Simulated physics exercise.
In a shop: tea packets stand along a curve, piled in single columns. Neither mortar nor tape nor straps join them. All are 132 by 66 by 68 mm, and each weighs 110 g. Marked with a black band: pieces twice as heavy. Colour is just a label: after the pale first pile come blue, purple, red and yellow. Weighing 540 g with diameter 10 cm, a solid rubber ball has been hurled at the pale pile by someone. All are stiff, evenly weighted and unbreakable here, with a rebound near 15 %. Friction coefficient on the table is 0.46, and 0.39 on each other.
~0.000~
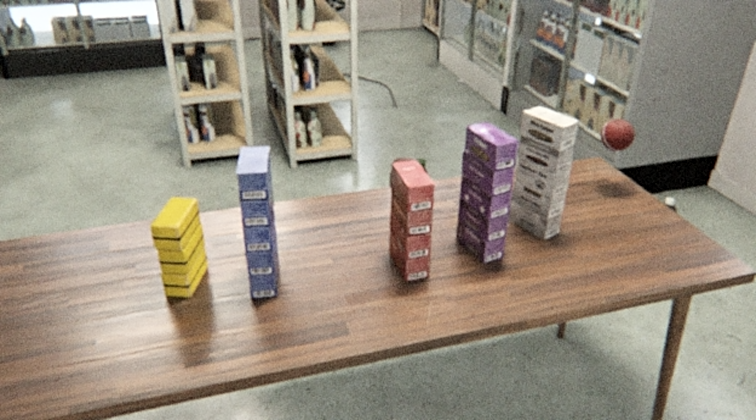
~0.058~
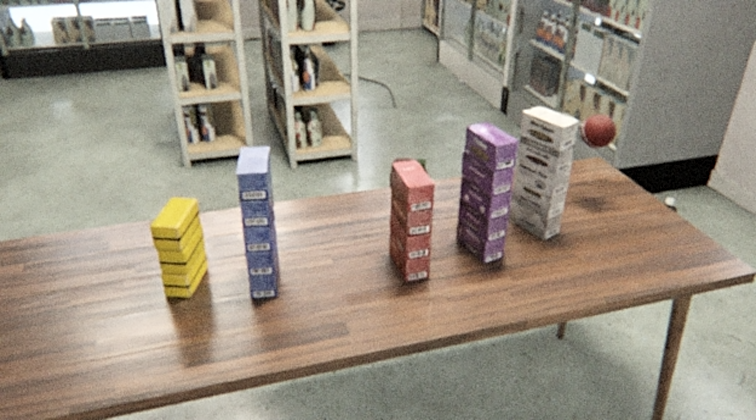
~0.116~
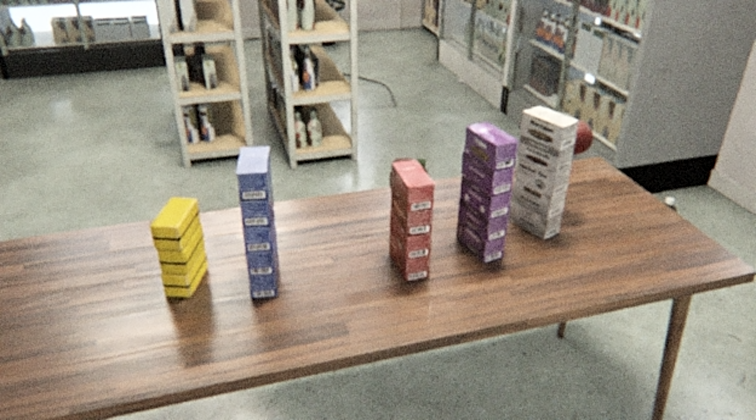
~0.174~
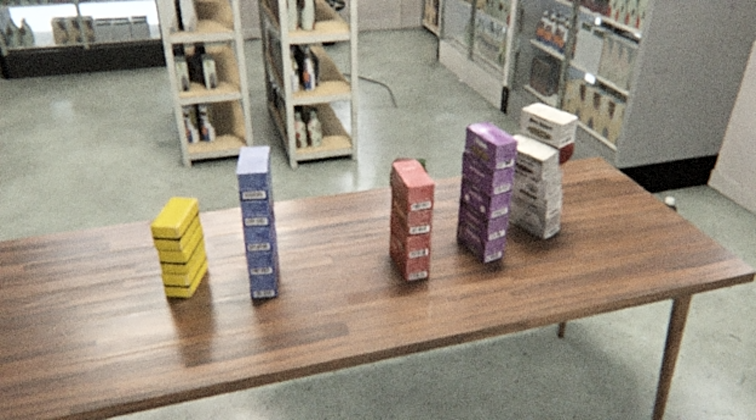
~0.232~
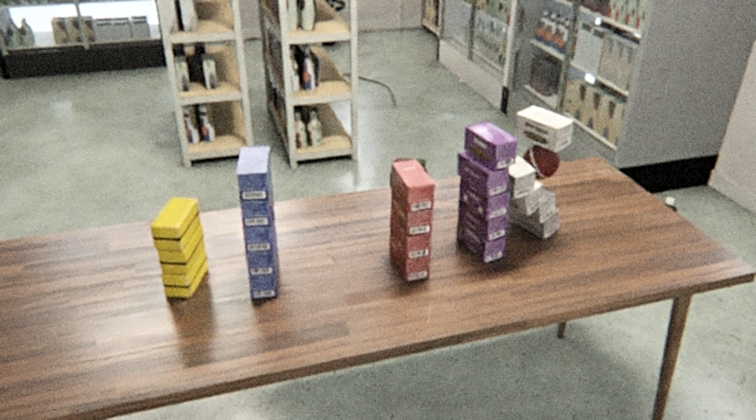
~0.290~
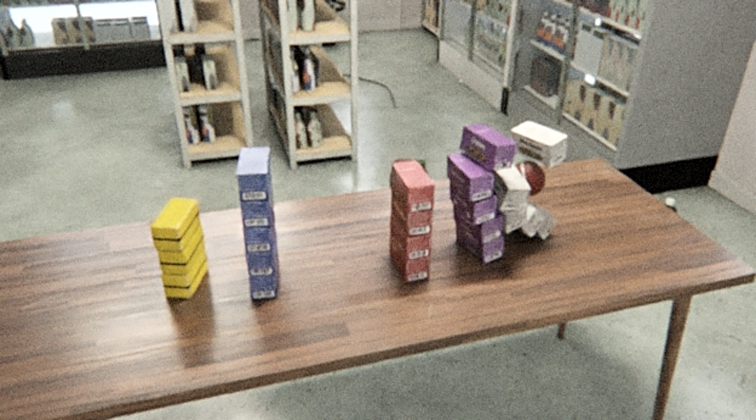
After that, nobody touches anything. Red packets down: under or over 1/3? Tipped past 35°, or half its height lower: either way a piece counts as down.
Over.
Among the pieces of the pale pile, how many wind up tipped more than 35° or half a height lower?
Count: 5.
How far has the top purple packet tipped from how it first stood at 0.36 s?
I'd put it at roughly 40 degrees away from its starting angle.
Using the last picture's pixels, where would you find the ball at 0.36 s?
Near (511, 206).
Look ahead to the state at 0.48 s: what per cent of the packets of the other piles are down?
20 %.
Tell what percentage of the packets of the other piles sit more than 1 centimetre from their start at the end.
That makes 45 percent.
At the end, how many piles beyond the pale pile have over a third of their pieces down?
The total is 2.
After 0.36 s, 5 of the pale pile down; none of the 4 red packets down (1 of 17 in all colours); top red packet unmoved; top purple packet leaning 39°, 23 mm lower.
After 0.48 s, 5 of the pale pile down; none of the 4 red packets down (3 of 17 in all colours); top red packet leaning 5°; top purple packet on its side.
After 0.74 s, 5 of the pale pile down; 3 of the 4 red packets down (8 of 17 in all colours); top red packet leaning 71°, 13 cm lower; top purple packet on its side.
At rest (1.4 s), 5 of the pale pile down; 3 of the 4 red packets down (8 of 17 in all colours); top red packet on its side; top purple packet upside down. That is 75 per cent. As the last picture would show them, middles, top red packet near (291, 273), top purple packet near (422, 202).
